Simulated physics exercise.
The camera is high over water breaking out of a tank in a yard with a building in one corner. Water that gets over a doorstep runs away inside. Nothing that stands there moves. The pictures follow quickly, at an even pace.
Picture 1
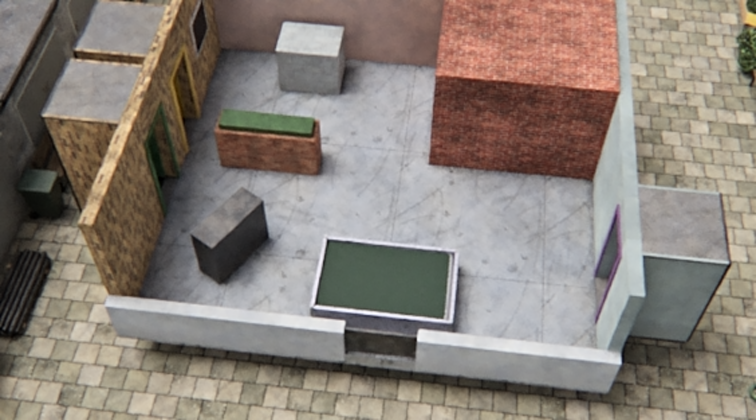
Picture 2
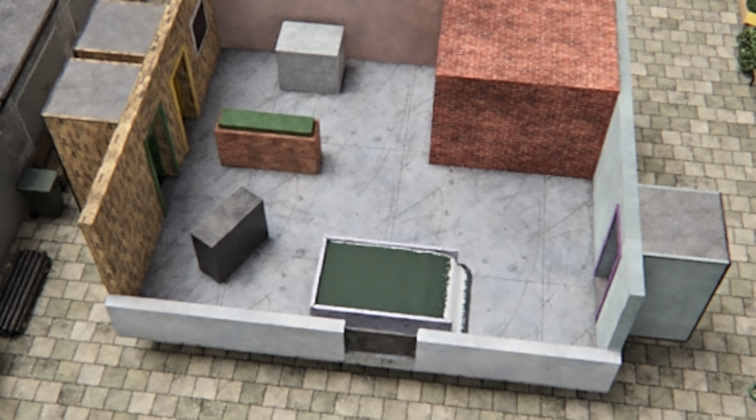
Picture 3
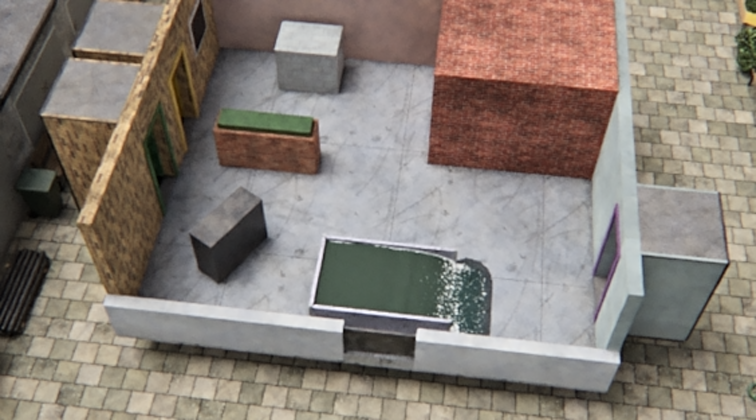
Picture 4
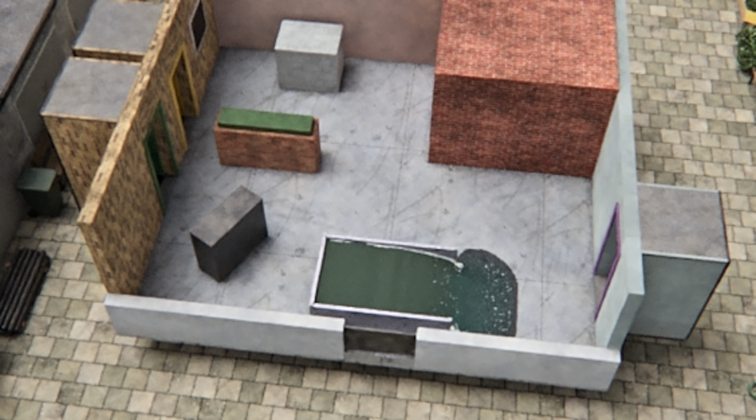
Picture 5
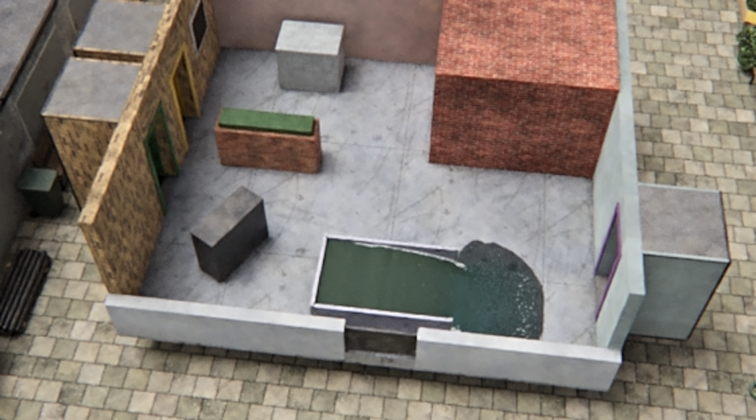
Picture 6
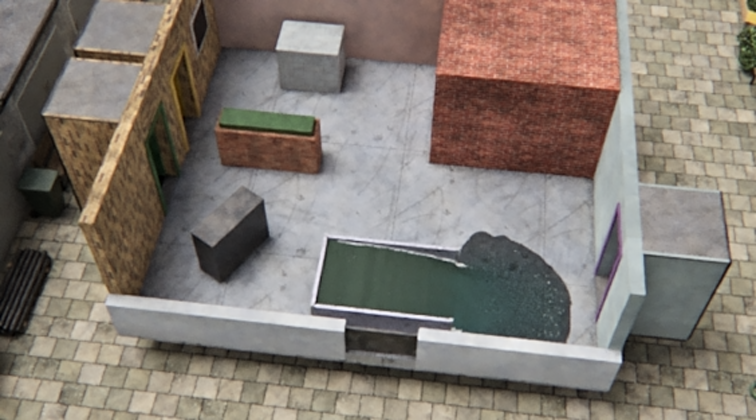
Dark green water bursting from the right end of an open tank and spreading rightward across a grey walled yard.
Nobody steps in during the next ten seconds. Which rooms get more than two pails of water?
One by one: The green door admits no more than that; the purple door lets in a lot; the yellow door admits no more than that.
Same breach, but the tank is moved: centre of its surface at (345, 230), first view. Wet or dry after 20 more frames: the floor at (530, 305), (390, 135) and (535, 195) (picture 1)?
In turn: Covered, no water, awash.
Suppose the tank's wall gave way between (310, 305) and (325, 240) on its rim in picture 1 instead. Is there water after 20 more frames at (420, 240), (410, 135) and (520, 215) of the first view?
One after the other: No water, free of water, free of water.
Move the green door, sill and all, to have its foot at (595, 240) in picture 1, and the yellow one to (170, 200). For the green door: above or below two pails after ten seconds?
One by one: Green lets more in.
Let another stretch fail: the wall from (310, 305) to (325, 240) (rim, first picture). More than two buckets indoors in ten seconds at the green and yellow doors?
One by one: The green door is under; the yellow door is over.
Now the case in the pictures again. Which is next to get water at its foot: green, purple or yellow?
It is the purple-painted one.
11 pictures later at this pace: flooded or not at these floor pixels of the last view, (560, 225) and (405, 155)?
One after the other: Wet, no water.
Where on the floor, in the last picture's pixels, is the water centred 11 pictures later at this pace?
Close to (459, 302).
A moment on, water covers 15 % of the floor; the green door not reached, the purple door under two buckets in, the yellow door not reached.
Next, water covers 20 % of the floor; the green door not reached, the purple door far over two buckets in, the yellow door not reached.
Then, water covers 20 % of the floor; the green door not reached, the purple door far over two buckets in, the yellow door not reached.
Later, water covers 40 % of the floor; the green door not reached, the purple door far over two buckets in, the yellow door not reached.
In the end, water covers 70 % of the floor; the green door wet at the sill, nothing in, the purple door far over two buckets in, the yellow door not reached.
